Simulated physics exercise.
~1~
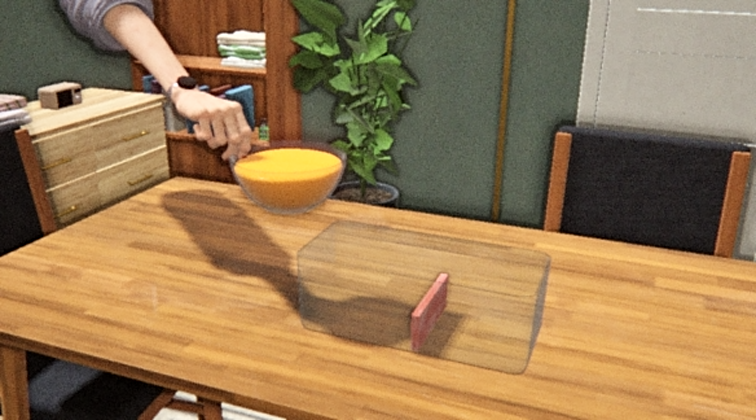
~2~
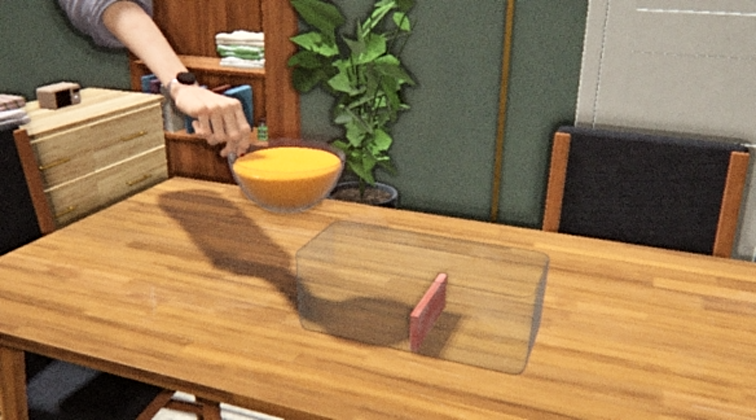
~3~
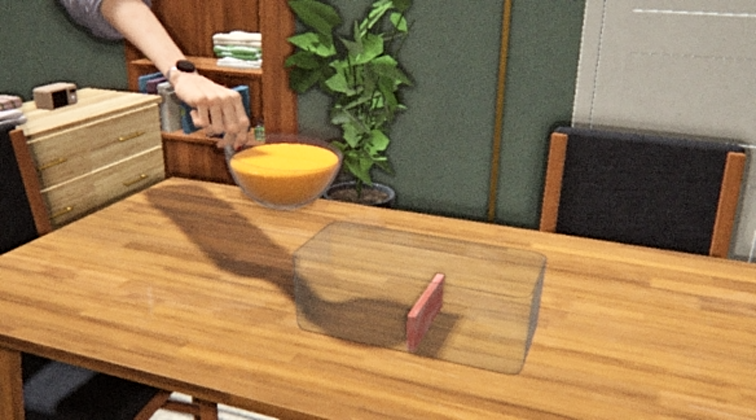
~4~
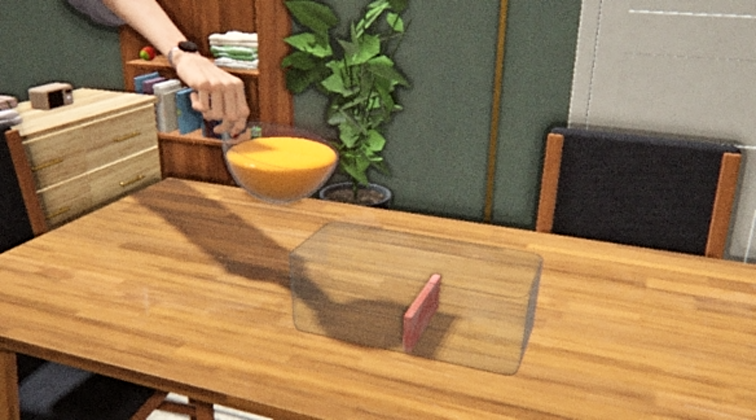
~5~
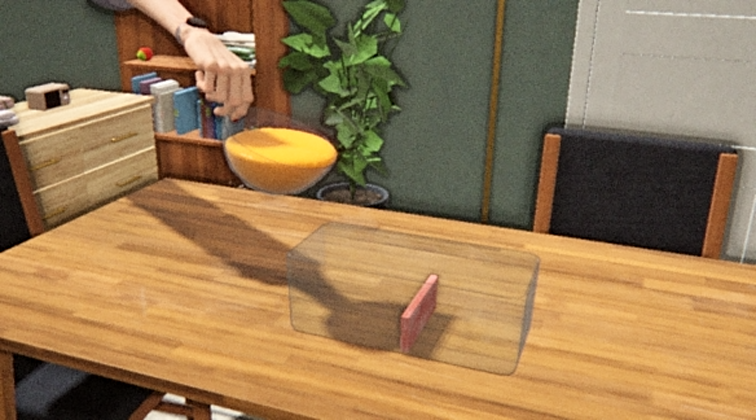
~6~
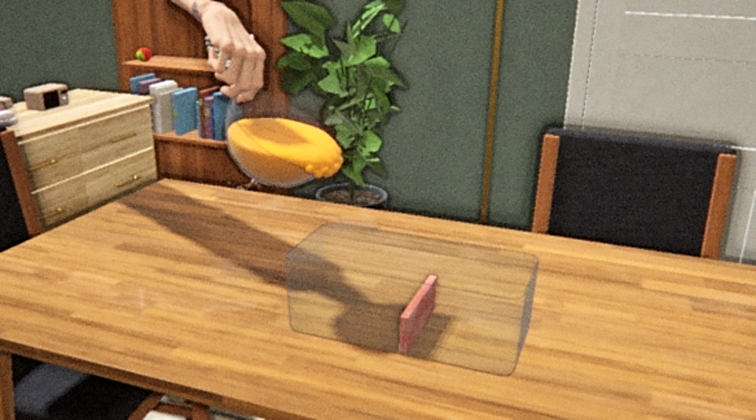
At first, a hand holds a clear bowl of orange juice nearly level above the left end of a long transparent basin with a low red wall inside. The hand rises slightly and tilts the bowl to the right, gradually at first, then more steeply, and juice bulges over its right edge.
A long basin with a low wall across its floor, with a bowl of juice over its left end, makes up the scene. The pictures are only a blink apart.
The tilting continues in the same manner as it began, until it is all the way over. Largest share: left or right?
Left.
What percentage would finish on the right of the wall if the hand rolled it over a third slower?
Something like 15 percent.
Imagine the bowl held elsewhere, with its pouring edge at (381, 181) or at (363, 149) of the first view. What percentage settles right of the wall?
In order, roughly 70 percent and 65 percent.
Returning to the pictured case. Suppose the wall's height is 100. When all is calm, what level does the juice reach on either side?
The left side sits at 40 per cent and the right side at 20.
A moment on, the tilt is 98° and 22 per cent is still to pour, 16 is left of the wall and 0 right of it.
Next, the tilt is 107° and 0 per cent is still to pour, 72 is left of the wall and 23 right of it.
Then the tilt is 107° and 0 per cent is still to pour, 54 is left of the wall and 19 right of it.
Later the tilt is 107° and 0 per cent is still to pour, 68 is left of the wall and 22 right of it.
At rest 67 per cent lies left of the wall, 22 right of it and 10 outside.
